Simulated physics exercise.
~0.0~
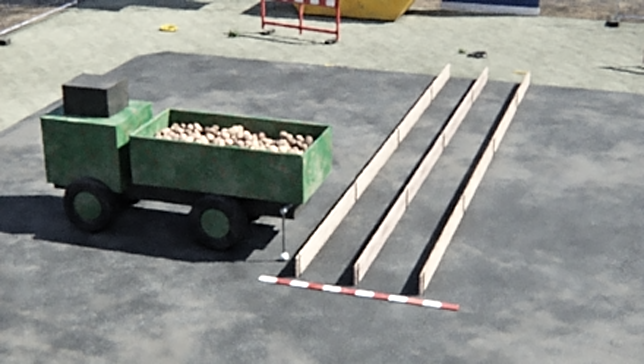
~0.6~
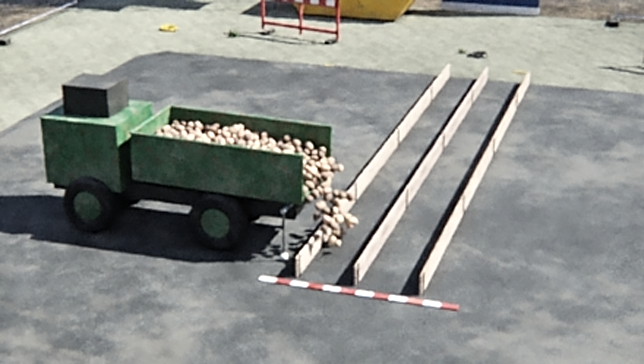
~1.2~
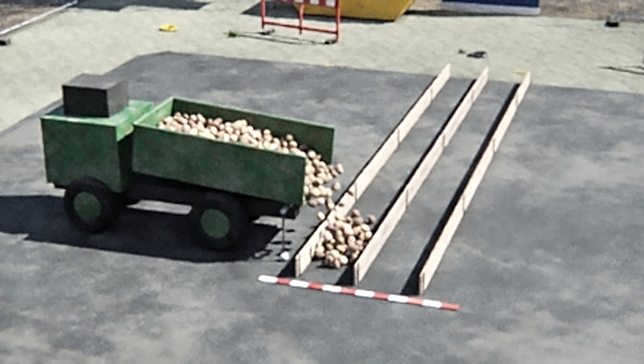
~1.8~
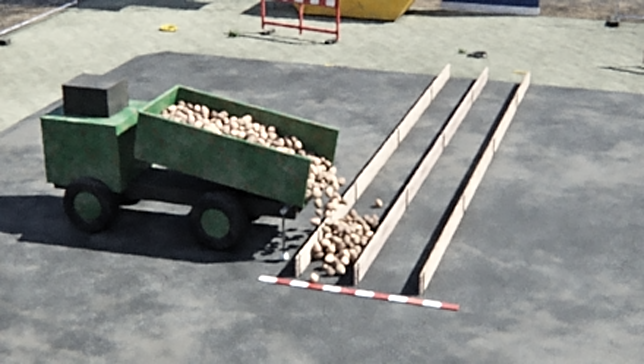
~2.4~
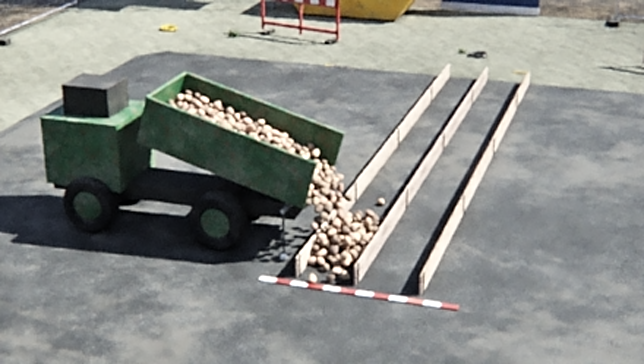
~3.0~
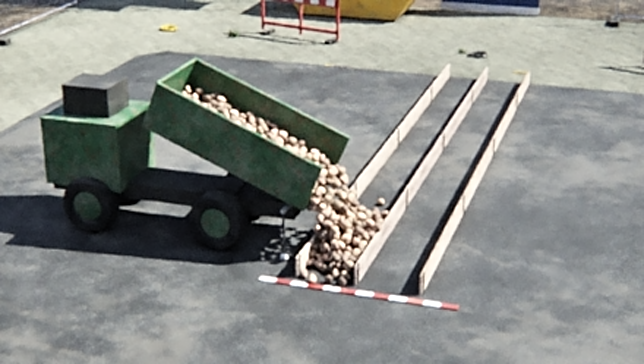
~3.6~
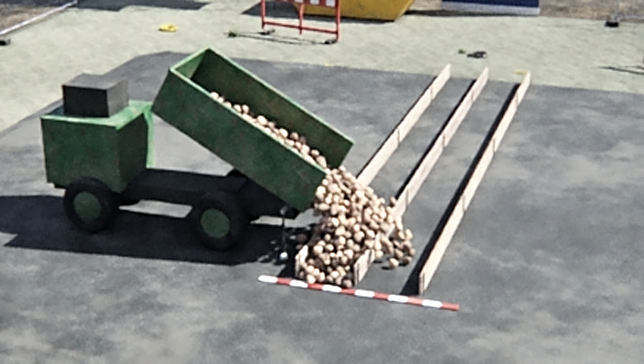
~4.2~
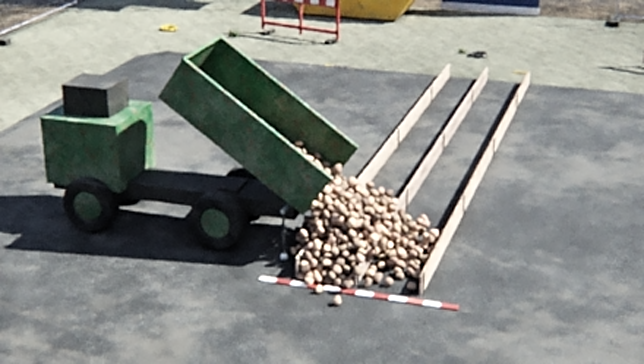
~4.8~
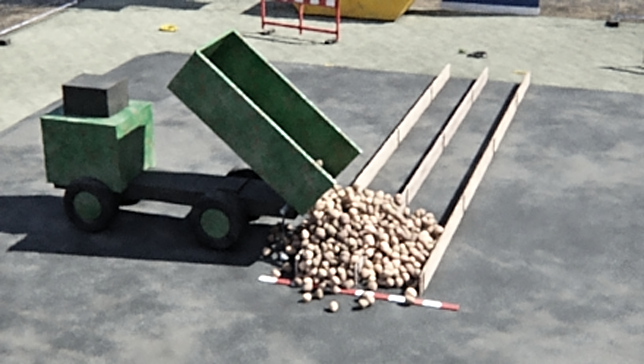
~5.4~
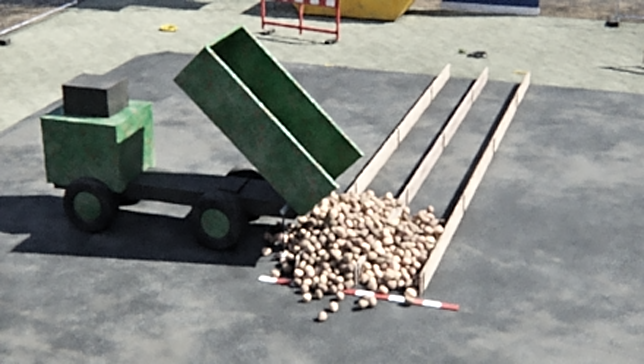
On a grey paved yard, a small green tipper truck stands at the left with a load of pale, rounded stones, its rear facing three long boards that form two bays. The stones begin spilling from the open back into the near bay as the body starts to tilt. The body rises steadily, and the growing heap fills the near end of that bay, then spreads over the middle board into the far bay. A few stones roll forward past the red and white strip. Finally the steeply raised body looks empty above a broad pile, most of it in the near bay.
